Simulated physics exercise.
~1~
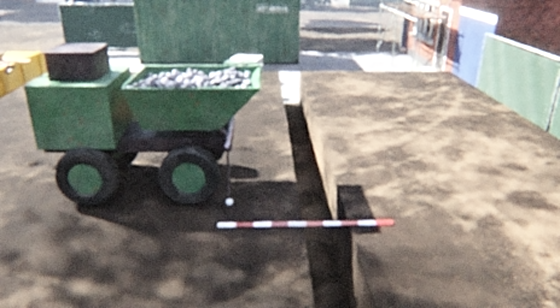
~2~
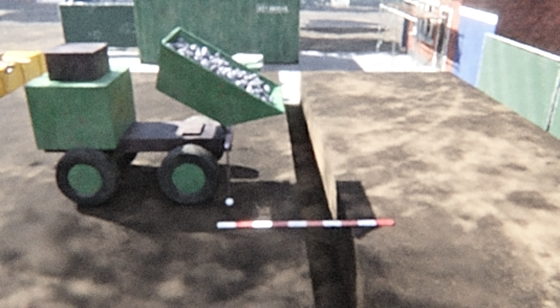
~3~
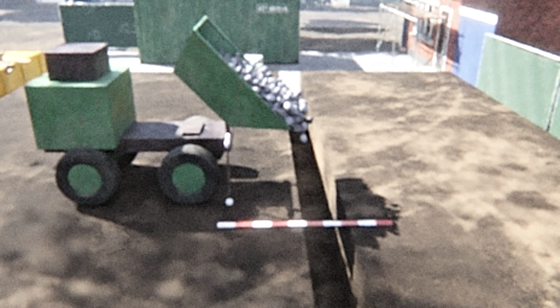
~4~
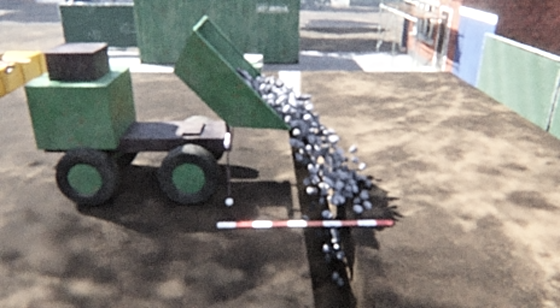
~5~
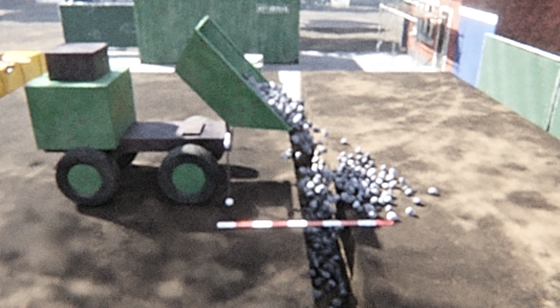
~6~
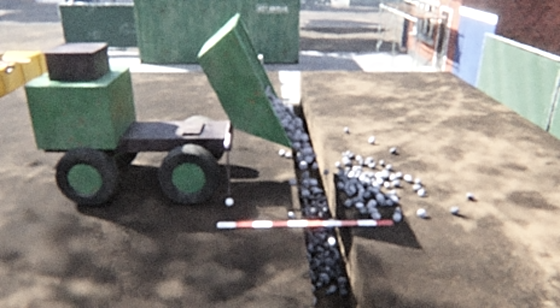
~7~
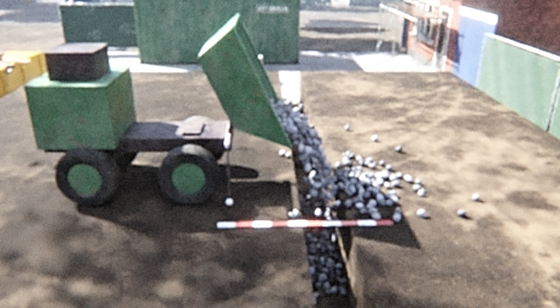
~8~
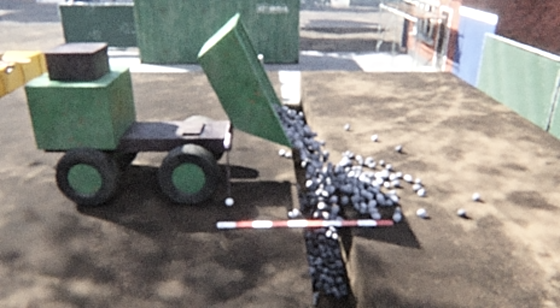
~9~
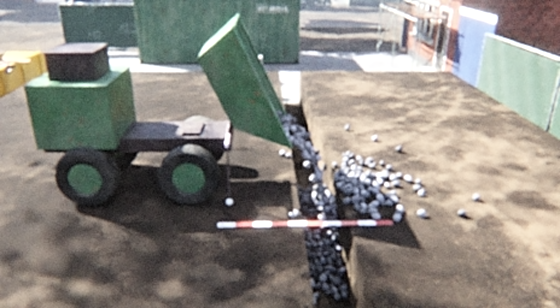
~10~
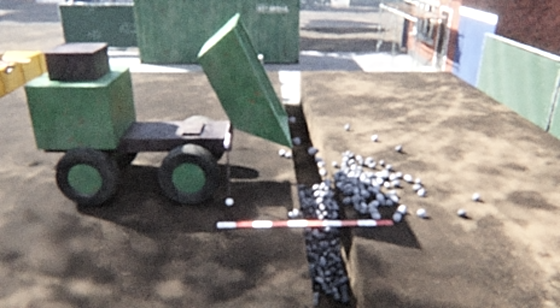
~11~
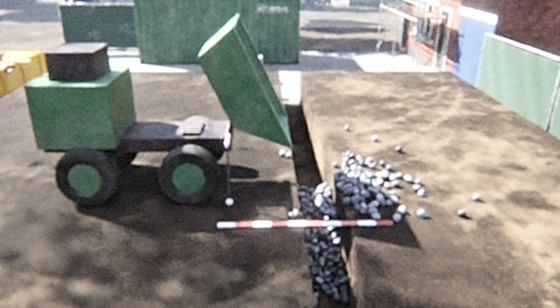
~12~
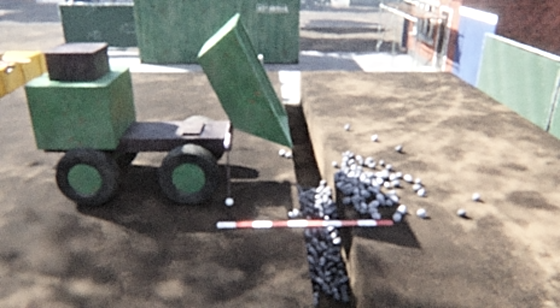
A green dumper tipped its skip up to the right and poured round grey stones toward a narrow trench, then tilted steeper until it was empty. Most stones ended up in the trench, while a smaller heap lay scattered on the ground beyond it.
